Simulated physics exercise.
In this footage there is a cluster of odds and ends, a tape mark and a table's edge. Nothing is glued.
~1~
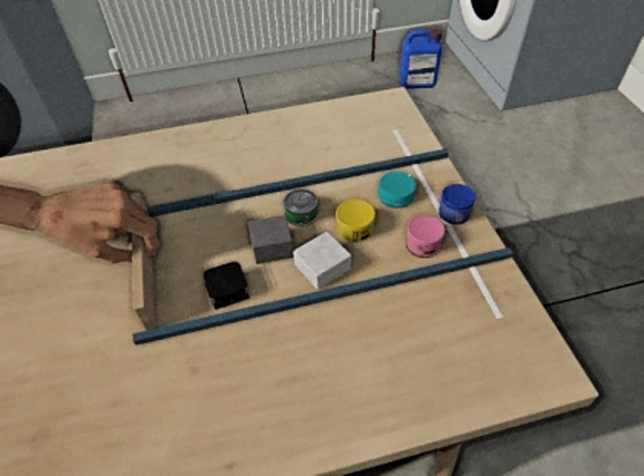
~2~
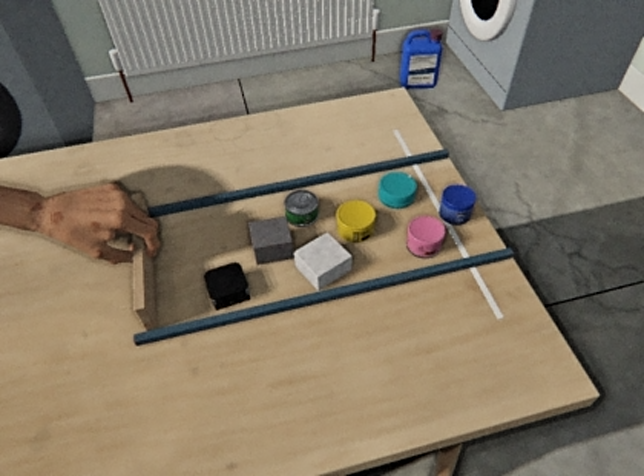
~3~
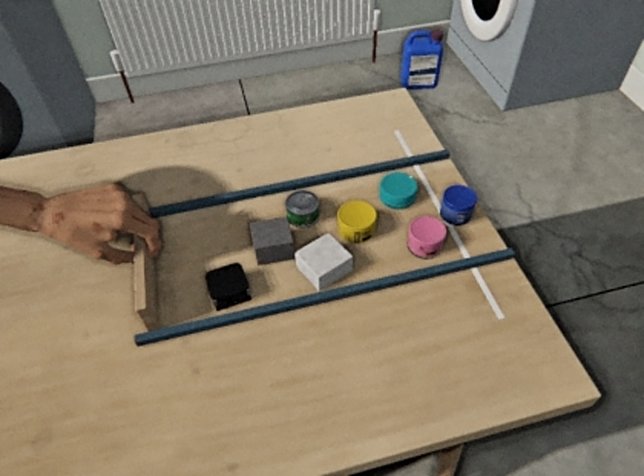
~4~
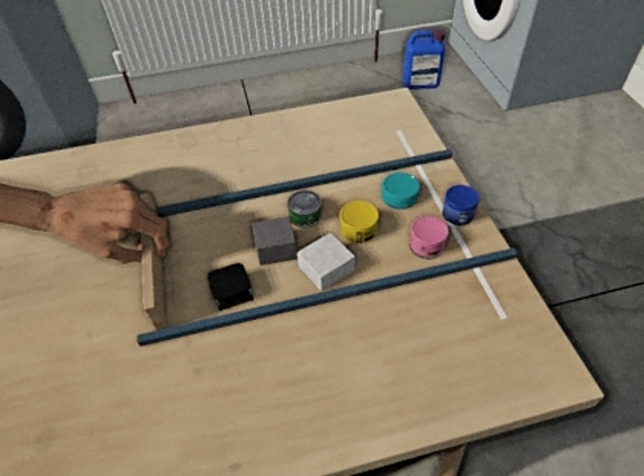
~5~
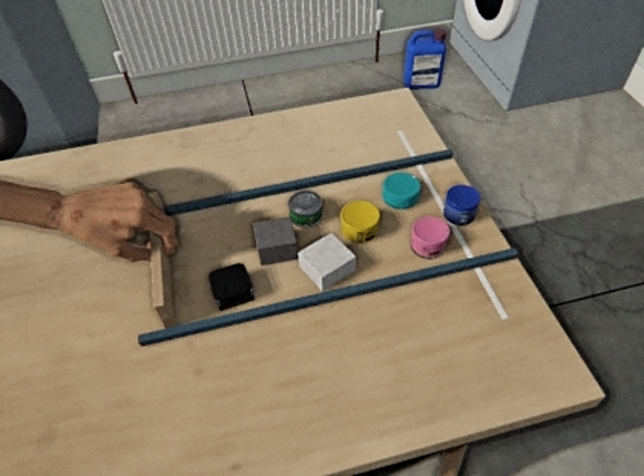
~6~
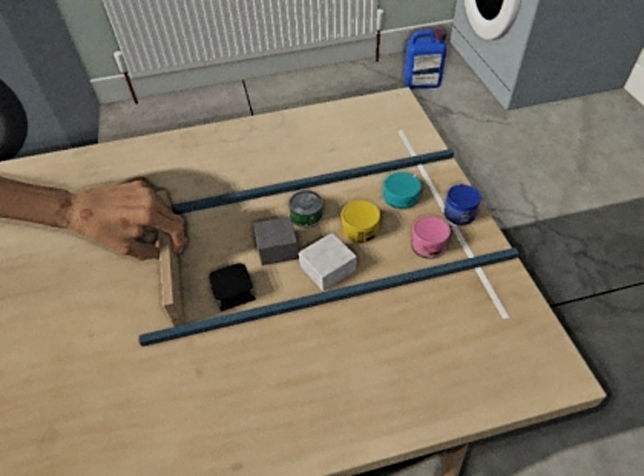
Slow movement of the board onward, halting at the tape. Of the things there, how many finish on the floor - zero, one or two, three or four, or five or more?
Five or more finish on the floor.
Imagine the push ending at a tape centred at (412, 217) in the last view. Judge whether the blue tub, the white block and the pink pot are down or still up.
The blue tub topples down; the white block stays put; the pink pot topples down.
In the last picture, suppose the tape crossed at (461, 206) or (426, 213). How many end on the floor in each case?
First try 5, second try 2.
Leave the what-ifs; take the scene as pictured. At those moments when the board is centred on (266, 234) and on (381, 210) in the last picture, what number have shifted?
It comes to 3 for the first spot, 8 for the other.
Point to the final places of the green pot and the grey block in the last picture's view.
First (448, 179), then (464, 200).
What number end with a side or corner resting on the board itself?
The figure is 3.
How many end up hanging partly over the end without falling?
I make it 0.
A little later, none off yet; blue tub at rest near (462, 205); pink pot at rest near (430, 237); turquoise lid at rest near (402, 190).
Next, none off yet; blue tub at rest near (462, 205); pink pot moving near (436, 236); turquoise lid at rest near (402, 190).
Later still, none off yet; blue tub shifted about its own width near (488, 199); pink pot shifted well along near (503, 224); turquoise lid shifted about its own width near (436, 180).
When it is over, the number that fall off is five or more; down, white block, yellow tub, turquoise lid, pink pot and blue tub.
